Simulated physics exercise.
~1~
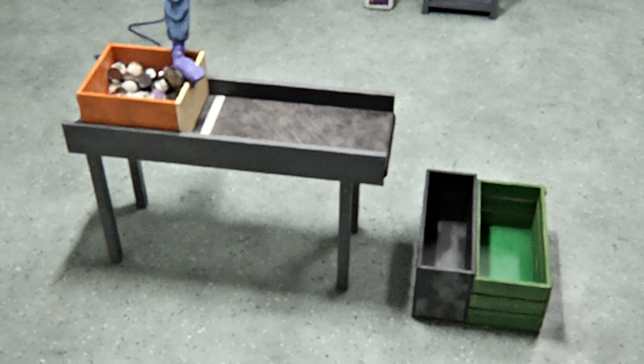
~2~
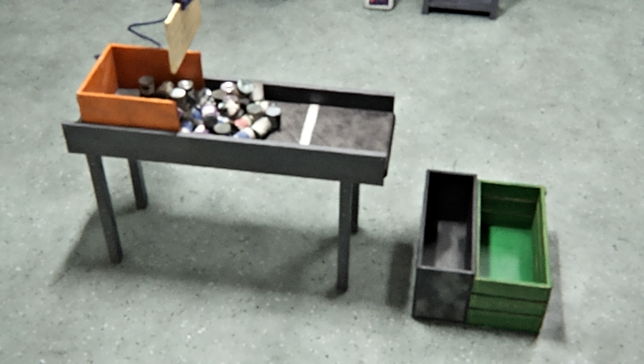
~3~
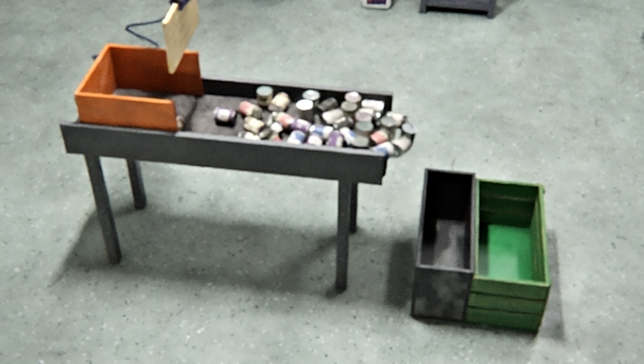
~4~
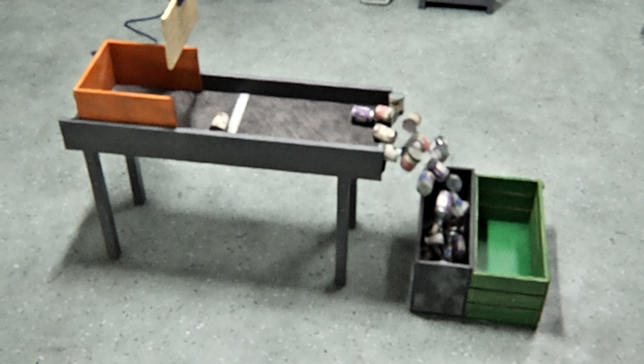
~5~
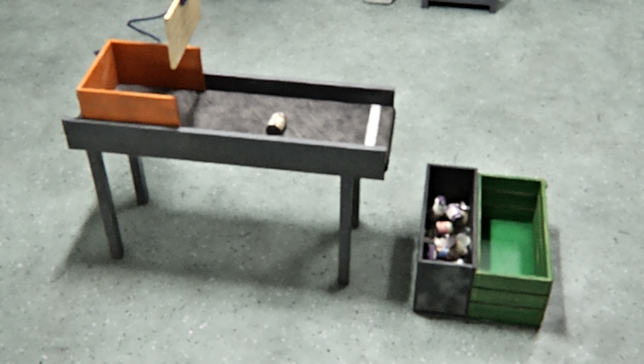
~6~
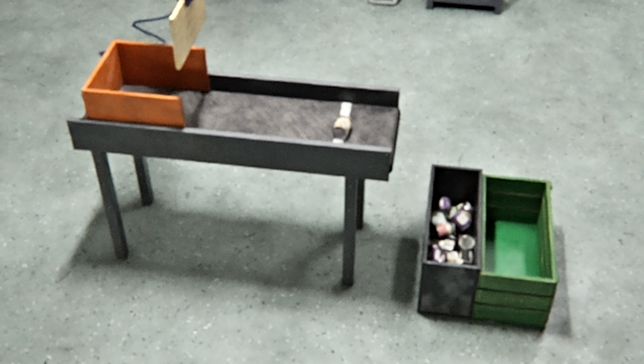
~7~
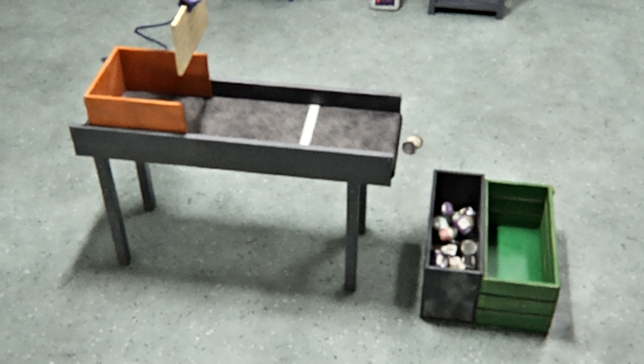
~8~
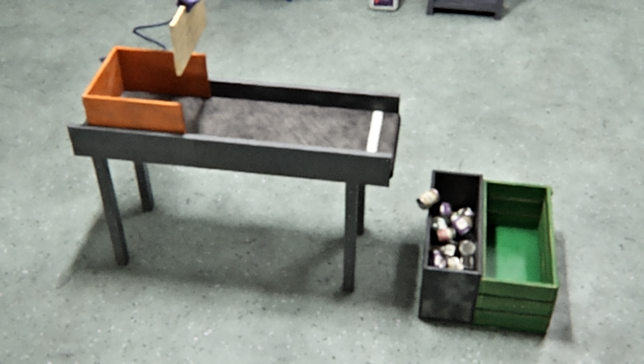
Small tins spill from an orange pen along a belt, nearly all dropping into a black bin.
